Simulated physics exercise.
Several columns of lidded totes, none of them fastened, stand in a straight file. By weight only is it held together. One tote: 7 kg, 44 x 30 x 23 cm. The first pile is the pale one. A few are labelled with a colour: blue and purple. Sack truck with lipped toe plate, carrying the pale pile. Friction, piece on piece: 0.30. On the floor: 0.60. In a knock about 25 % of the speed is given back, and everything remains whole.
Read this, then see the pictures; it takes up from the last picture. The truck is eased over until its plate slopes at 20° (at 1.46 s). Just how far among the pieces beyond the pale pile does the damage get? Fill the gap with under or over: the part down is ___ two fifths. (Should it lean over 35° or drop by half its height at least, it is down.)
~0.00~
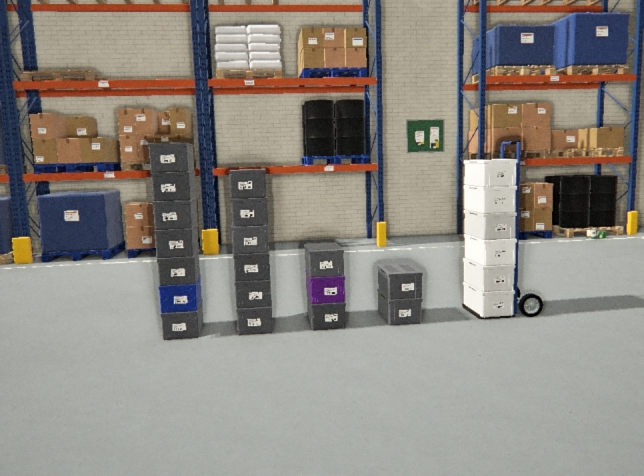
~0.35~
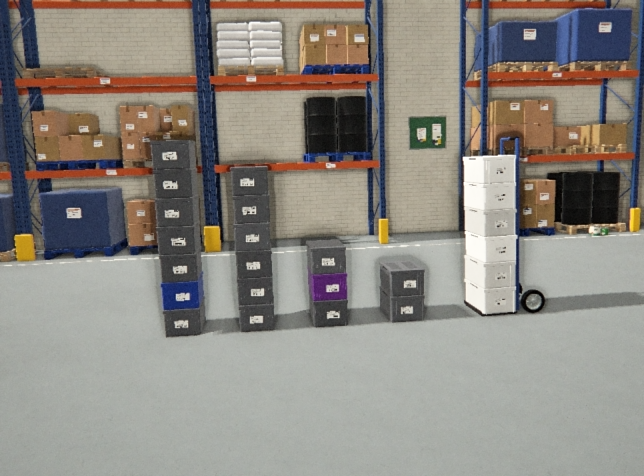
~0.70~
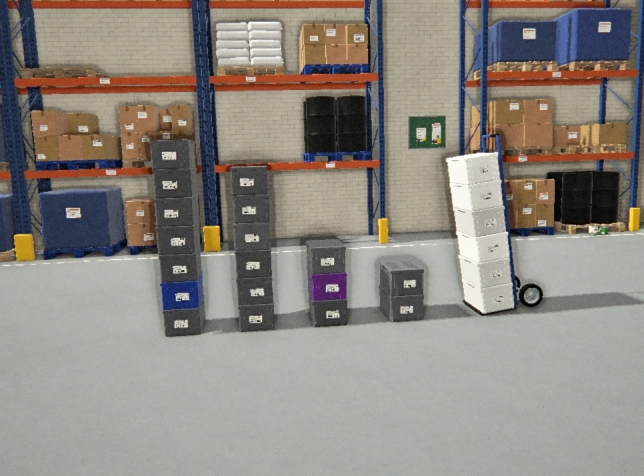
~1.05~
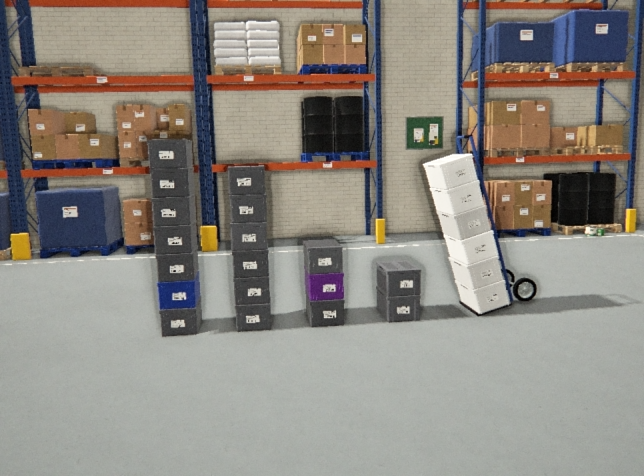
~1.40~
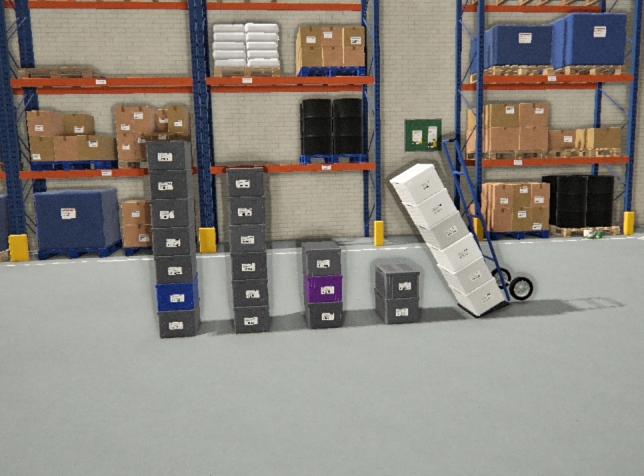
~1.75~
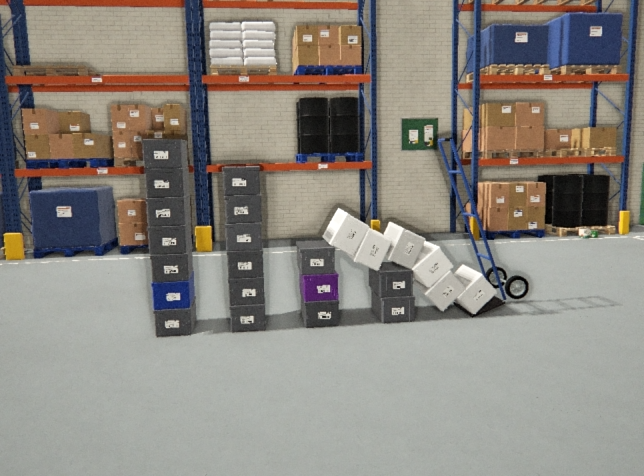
The part down is under two fifths.
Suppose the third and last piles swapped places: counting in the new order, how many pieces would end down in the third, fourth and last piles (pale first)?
After the swap, the third pile would have 0 down, the fourth 0 and the last 0.
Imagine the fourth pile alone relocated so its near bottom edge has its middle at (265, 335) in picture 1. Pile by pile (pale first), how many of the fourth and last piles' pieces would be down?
Then fourth 0, last 0.
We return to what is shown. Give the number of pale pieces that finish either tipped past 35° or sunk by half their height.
The answer is 5 pale pieces.
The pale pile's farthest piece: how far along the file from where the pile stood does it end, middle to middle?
Something like 140 cm along the file.
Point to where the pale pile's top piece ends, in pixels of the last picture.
It should be centred near (327, 277) in the final frame.
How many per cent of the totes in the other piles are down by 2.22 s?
It's 0 percent at that point.
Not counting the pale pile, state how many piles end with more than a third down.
0.
Around 1.82 s, 6 of the pale pile down; none of the 18 other totes down, 2 disturbed.
Around 1.96 s, 5 of the pale pile down; none of the 18 other totes down, 3 disturbed; purple tote tipped 4°.
Around 2.22 s, 5 of the pale pile down; none of the 18 other totes down, 4 disturbed; purple tote tipped 18°.
Finally (2.8 s), 5 of the pale pile down; none of the 18 other totes down, 3 disturbed; purple tote tipped 20°; blue tote unmoved. That is 0 per cent. Seen by the last camera, middles, purple tote near (292, 286), blue tote near (175, 290).
